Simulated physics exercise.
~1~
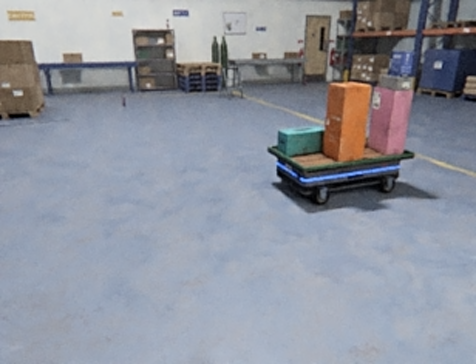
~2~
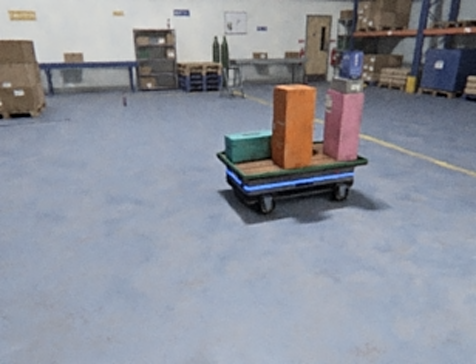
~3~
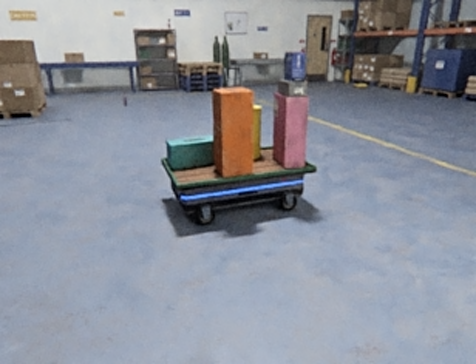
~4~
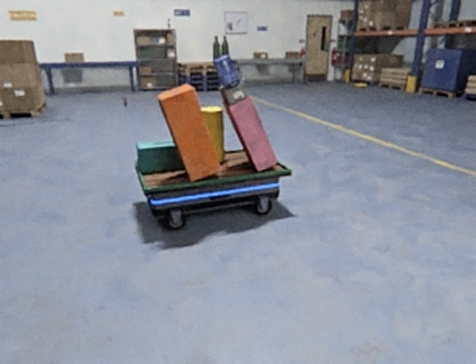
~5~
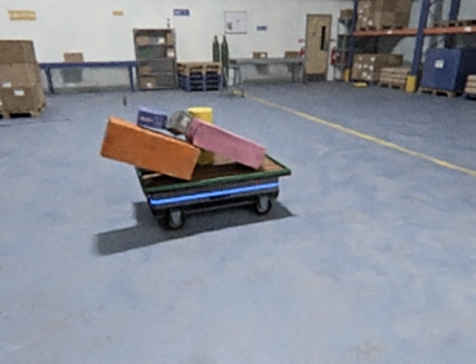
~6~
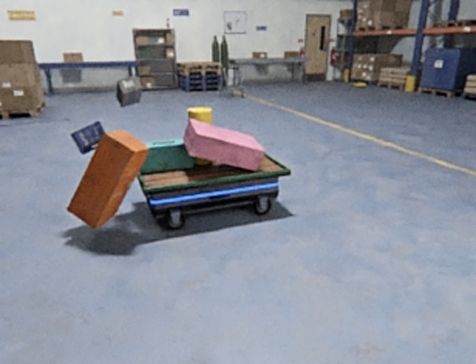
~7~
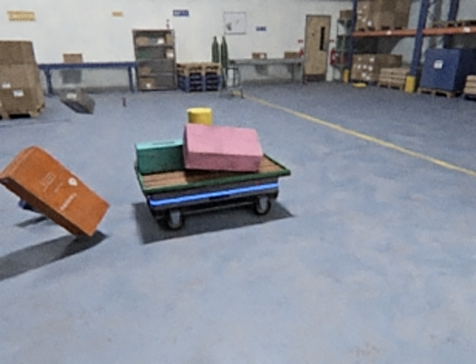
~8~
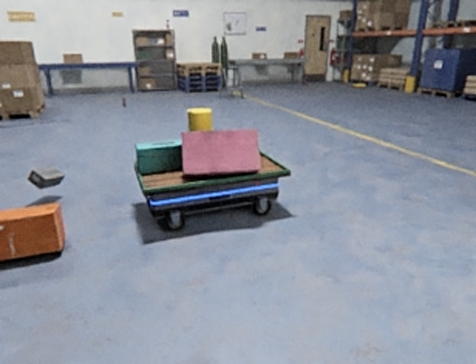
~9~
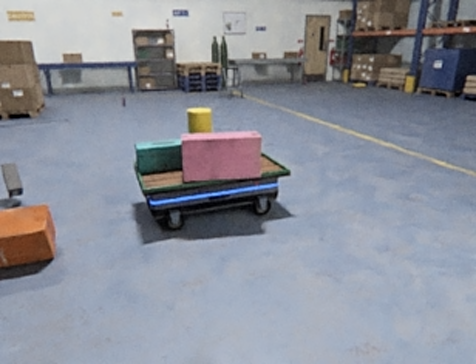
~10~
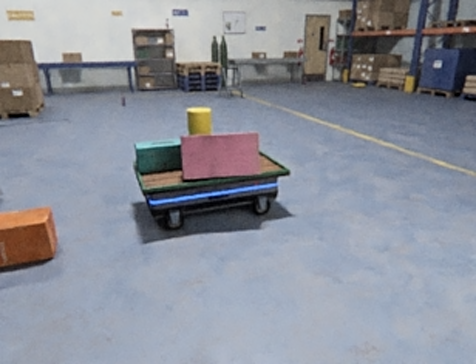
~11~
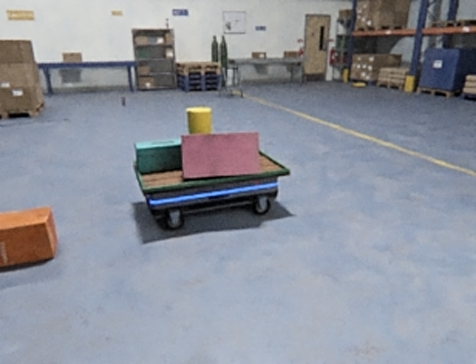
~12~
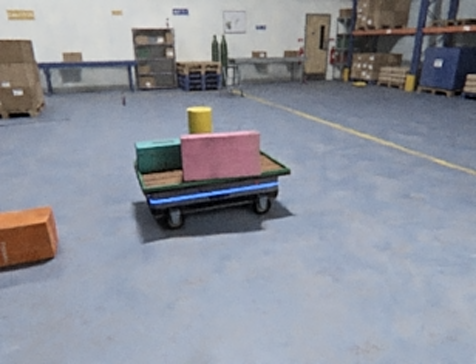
A low, flat cart with a glowing blue stripe rolls leftward across the grey-blue floor of a warehouse, seen from a slightly raised, nearly steady view with shelving and stacked boxes behind. It carries a tall orange box, a tall pink box with a blue item perched above it, a turquoise box and a yellow canister. The cart stops abruptly and the tall boxes tip left. The orange box, the blue item and a grey parcel tumble off the left side. The pink box ends lying on the deck beside the turquoise box and upright canister, while the orange box rests on the floor at left.
